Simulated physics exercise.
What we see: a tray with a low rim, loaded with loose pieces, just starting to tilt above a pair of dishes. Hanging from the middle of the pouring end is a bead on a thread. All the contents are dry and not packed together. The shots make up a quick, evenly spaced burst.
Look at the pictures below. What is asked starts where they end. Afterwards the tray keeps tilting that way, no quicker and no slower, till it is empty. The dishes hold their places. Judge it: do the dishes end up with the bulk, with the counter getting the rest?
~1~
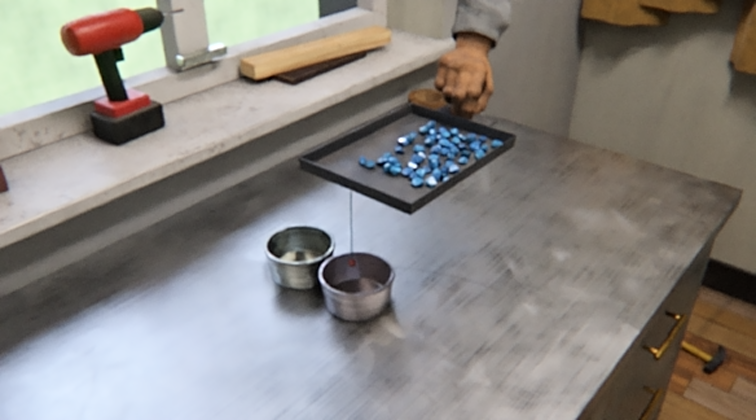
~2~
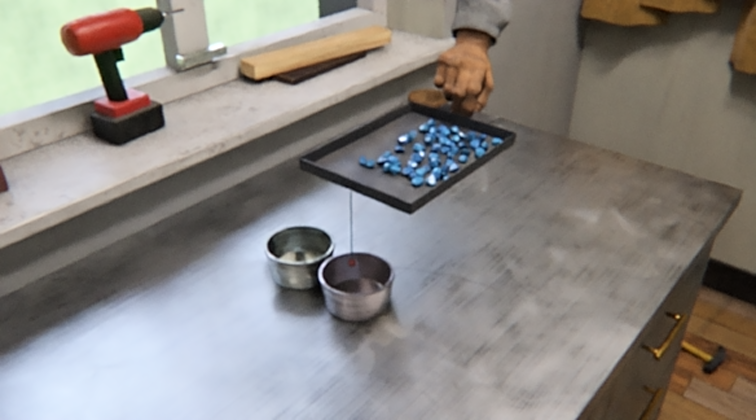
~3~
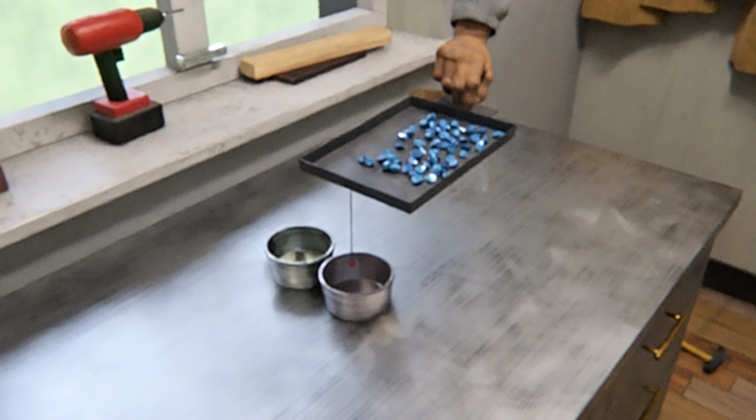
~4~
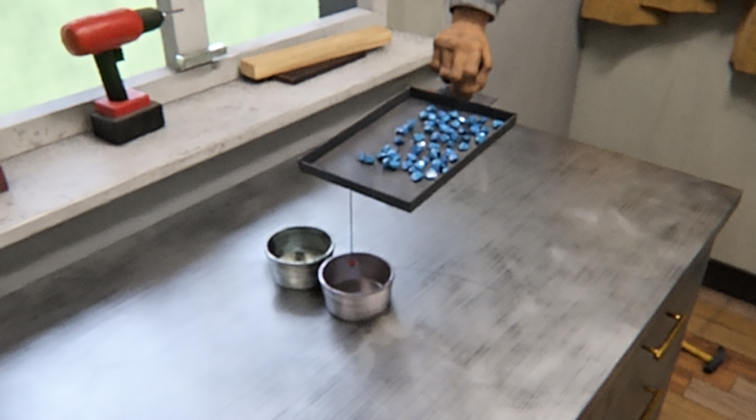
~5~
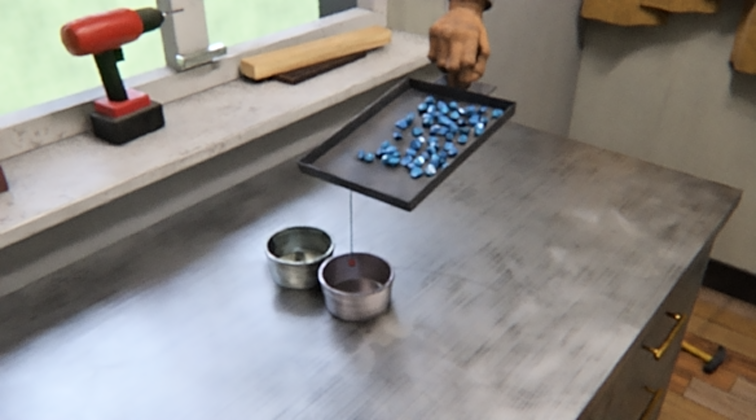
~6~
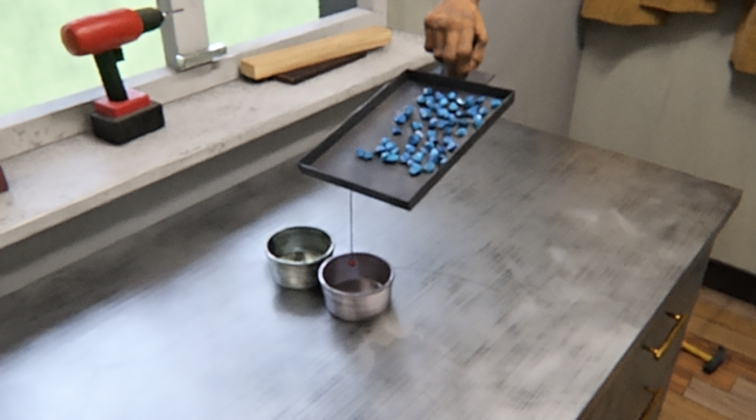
No, the bulk goes on the counter.
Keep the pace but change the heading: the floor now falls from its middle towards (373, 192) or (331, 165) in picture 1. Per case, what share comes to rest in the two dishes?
Near 0 % and, after that, 70 %.
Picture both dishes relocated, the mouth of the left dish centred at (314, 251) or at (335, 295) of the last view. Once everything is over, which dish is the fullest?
At place one the left of the pair; at place two the left of the pair.
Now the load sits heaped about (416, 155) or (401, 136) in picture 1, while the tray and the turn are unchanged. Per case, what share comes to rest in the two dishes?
Around 30 then around 40 per cent.
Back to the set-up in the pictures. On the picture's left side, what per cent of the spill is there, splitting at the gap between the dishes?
It comes to about 90 percent.
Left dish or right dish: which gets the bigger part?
The one in question is the left-side one.
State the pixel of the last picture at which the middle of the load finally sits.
About (290, 296).
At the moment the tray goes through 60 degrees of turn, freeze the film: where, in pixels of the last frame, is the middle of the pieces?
Roughly (339, 172).
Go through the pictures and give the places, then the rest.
Corners of the pouring end at (301, 157) and (411, 202), level; middle of the load at (446, 152), aquarium stones; left dish at (276, 270); right dish at (333, 301); bead on its thread at (352, 263), in the first picture.
Corners of the pouring end at (301, 158) and (411, 202), level; middle of the load at (446, 151), in the second picture.
Corners of the pouring end at (300, 158) and (410, 202), tipped barely, lowest at the left corner; middle of the load at (446, 146), in the third picture.
Corners of the pouring end at (299, 160) and (409, 201), tipped a little, lowest at the left corner; middle of the load at (445, 139), in the fourth picture.
Corners of the pouring end at (299, 161) and (408, 200), tipped a little, lowest at the left corner; middle of the load at (445, 132), in the fifth picture.
Corners of the pouring end at (298, 163) and (407, 200), tipped clearly, lowest at the left corner; middle of the load at (443, 125); left dish at (276, 270); right dish at (333, 301), in the sixth picture.
Soon after the last picture, tray tipped steeply; nearly all on the tray; a stray few in the air.
A little later, tray tipped right over; about half on the tray; a stray few in the right dish; a small part in the left dish; about a third outside both; a small part in the air.
Later still, tray tipped past a quarter turn; a small part in the right dish; about a quarter in the left dish; about two thirds outside both.
At rest, tray tipped past a quarter turn; a small part in the right dish; about a quarter in the left dish; about two thirds outside both.
